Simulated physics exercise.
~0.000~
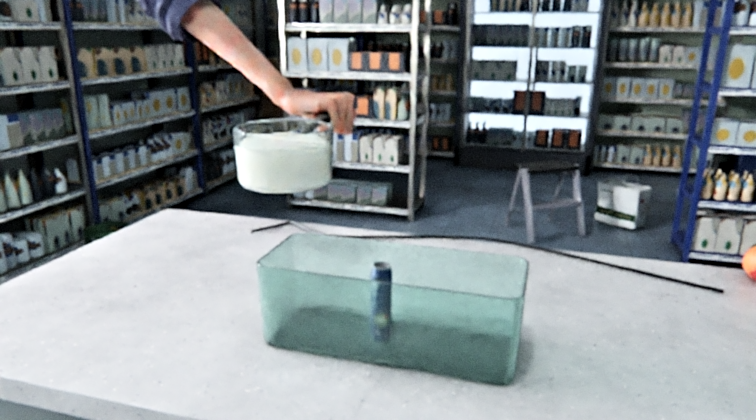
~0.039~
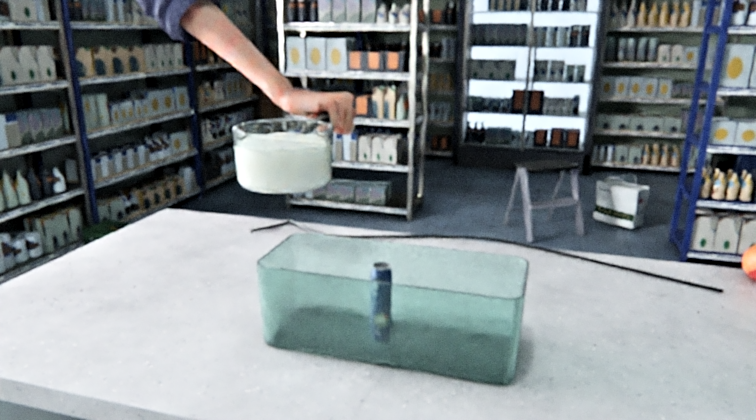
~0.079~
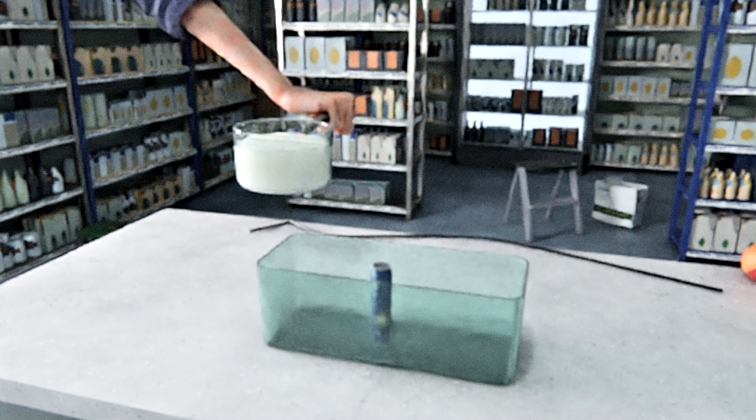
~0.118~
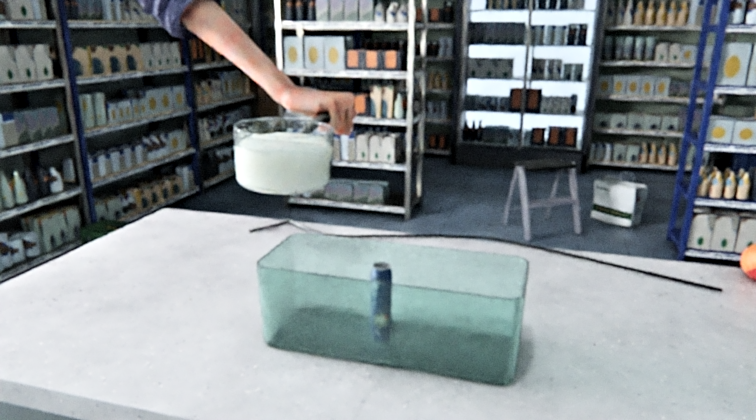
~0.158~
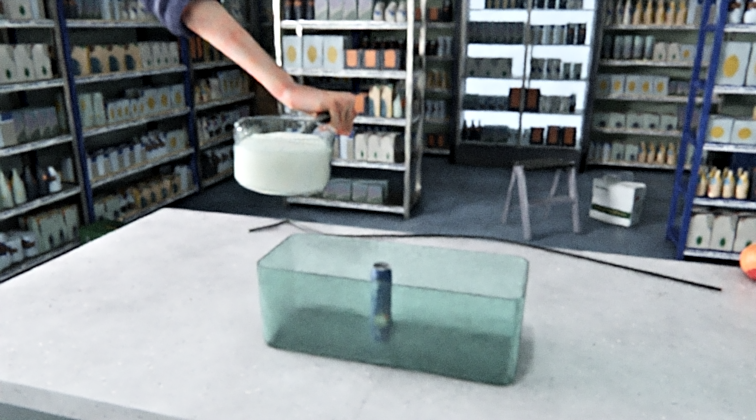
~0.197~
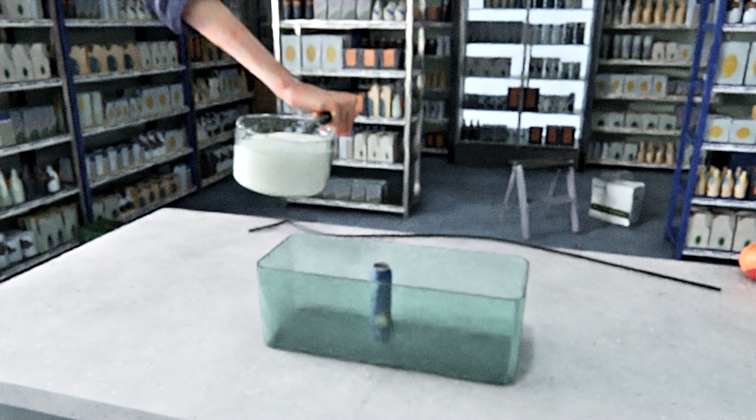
A hand holds a small pot of milk above a long basin, tilting it slightly.
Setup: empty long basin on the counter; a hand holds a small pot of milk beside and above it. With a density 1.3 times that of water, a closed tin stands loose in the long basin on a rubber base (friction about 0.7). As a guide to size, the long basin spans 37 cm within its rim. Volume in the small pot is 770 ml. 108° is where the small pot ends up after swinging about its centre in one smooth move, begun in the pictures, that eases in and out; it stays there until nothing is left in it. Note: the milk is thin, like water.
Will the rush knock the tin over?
It will stay erect.
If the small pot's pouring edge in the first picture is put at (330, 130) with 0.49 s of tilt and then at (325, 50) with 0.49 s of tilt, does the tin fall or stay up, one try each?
Run one: It tumbles. Run two: It tumbles.
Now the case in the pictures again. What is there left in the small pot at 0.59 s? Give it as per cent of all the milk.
At that time about 66 in a hundred parts are still held.
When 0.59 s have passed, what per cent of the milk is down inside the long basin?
The basin holds roughly 6 in a hundred parts at that moment.
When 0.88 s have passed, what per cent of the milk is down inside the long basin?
Roughly 76 percent of it.
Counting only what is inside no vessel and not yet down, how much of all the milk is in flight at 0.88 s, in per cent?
Roughly 12 per cent.
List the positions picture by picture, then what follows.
In the first picture, it leans 0°; its right rim is at (329, 131); the milk meets the walls at (245, 139) and (329, 144); the long basin's rim runs from (276, 249) to (526, 279); the tin's top is at (382, 269).
In the second picture, it leans 0°; its right rim is at (329, 132); the milk meets the walls at (245, 139) and (329, 144).
In the third picture, it leans 2°; its right rim is at (329, 133); the milk meets the walls at (245, 139) and (329, 144).
In the fourth picture, it leans 4°; its right rim is at (330, 135); the milk meets the walls at (245, 138) and (330, 145).
In the fifth picture, it leans 7°; its right rim is at (331, 137); the milk meets the walls at (245, 138) and (330, 145).
In the sixth picture, it leans 10°; its right rim is at (332, 141); the milk meets the walls at (245, 138) and (331, 146).
After 0.59 s the tilt is 69° and 65 per cent is still to pour; the tin stands where it began.
After 0.88 s the tilt is 104° and 12 per cent is still to pour; the tin stands where it began.
After 1.17 s the tilt is 108° and 0 per cent is still to pour; the tin stands where it began.
After 1.50 s the tilt is 108° and 0 per cent is still to pour; the tin stands where it began.
In the end the tin stands where it began.
